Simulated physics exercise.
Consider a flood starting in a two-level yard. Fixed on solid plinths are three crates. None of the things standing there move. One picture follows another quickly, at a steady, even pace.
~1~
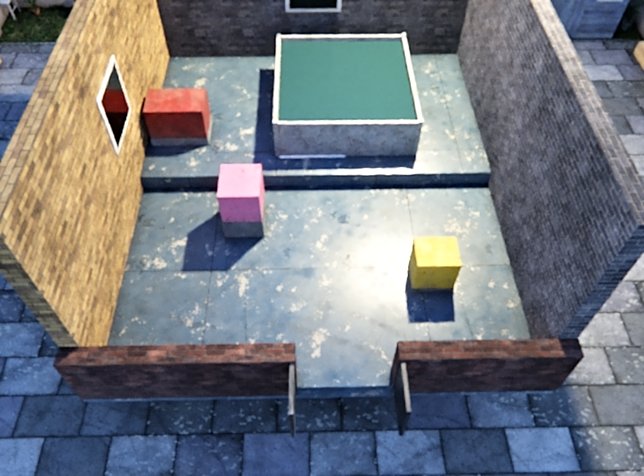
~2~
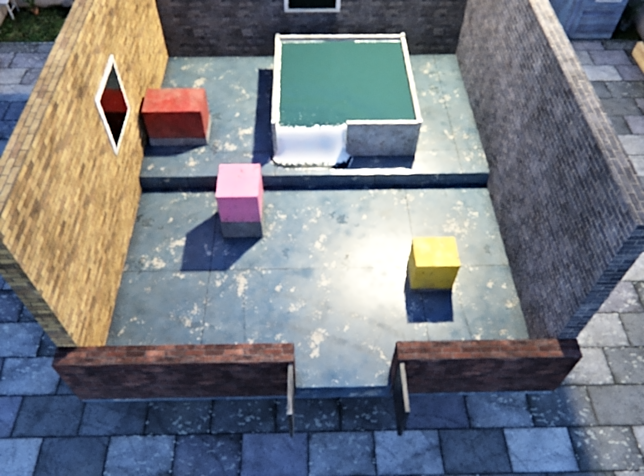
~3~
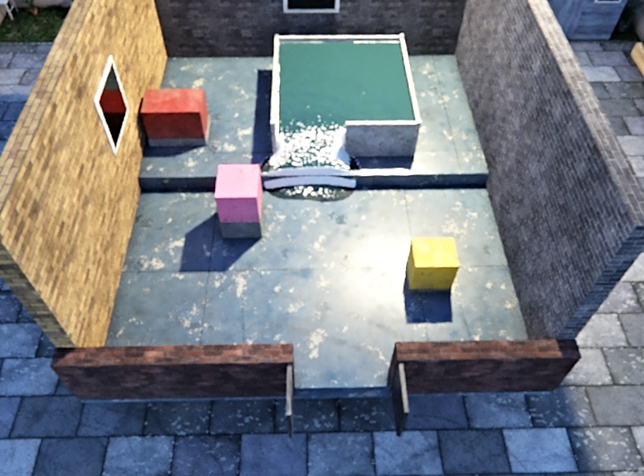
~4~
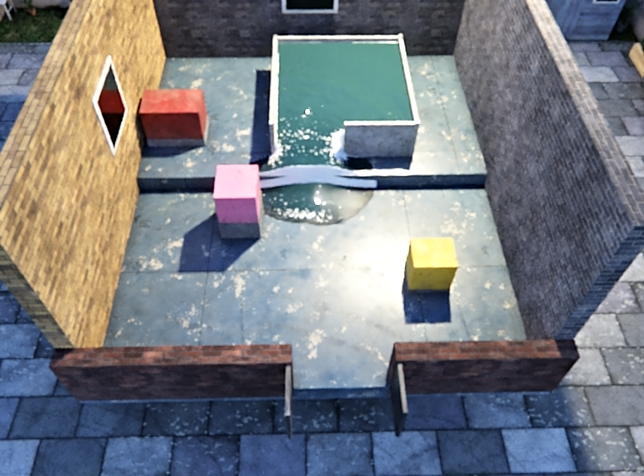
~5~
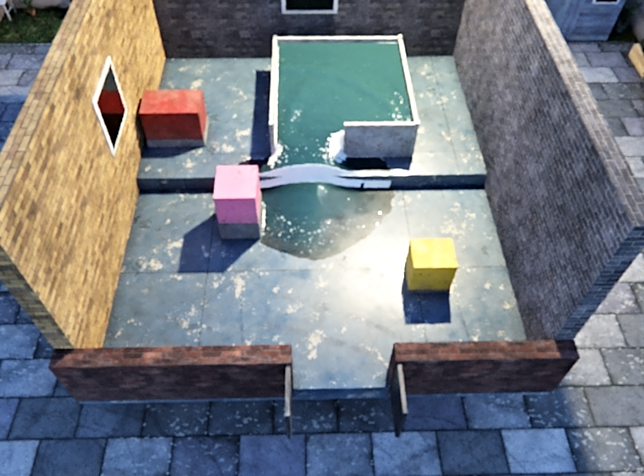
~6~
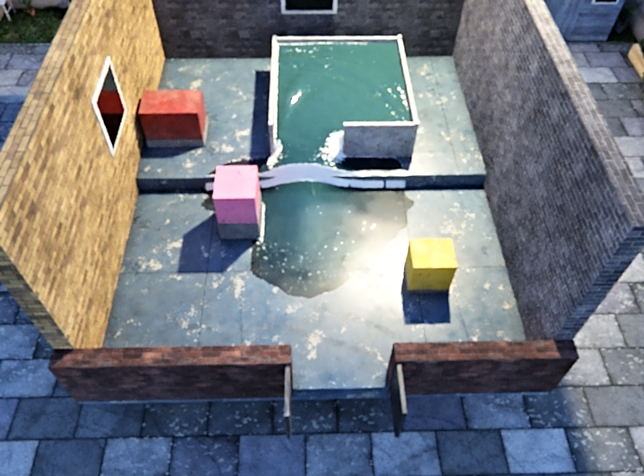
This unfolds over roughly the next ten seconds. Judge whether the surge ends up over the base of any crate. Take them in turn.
The pink crate keeps dry. The yellow crate gets wet. The red crate keeps dry.
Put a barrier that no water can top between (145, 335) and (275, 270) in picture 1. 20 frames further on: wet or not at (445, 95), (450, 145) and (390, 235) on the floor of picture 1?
Taking the three spots in order: Spared, spared, soaked.
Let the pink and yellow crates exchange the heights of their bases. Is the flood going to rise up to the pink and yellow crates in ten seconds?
The pink crate is reached and the yellow crate is not reached.
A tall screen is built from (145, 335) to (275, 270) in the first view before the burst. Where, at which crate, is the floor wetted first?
I'd go with the crate marked pink.
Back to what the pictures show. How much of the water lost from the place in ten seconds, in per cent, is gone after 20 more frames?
Share gone by then: About 35 %.
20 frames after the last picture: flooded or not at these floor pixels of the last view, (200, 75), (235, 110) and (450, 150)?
First spared, second spared, third spared.
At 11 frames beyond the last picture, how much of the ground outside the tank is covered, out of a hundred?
It should be close to 40 %.
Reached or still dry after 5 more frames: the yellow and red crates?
At yellow, wet; at red, dry.
A moment on, water covers 30 % of the floor; the pink crate water round its plinth, the yellow crate water round its plinth, the red crate not reached.
Next, water covers 40 % of the floor; the pink crate water round its plinth, the yellow crate water round its plinth, the red crate not reached.
Then, water covers 50 % of the floor; the pink crate water round its plinth, the yellow crate water round its plinth, the red crate not reached.
Later, water covers 60 % of the floor; the pink crate water round its plinth, the yellow crate water round its plinth, the red crate not reached.
In the end, water covers 60 % of the floor; the pink crate stayed above the water, the yellow crate was topped, the red crate stayed above the water.
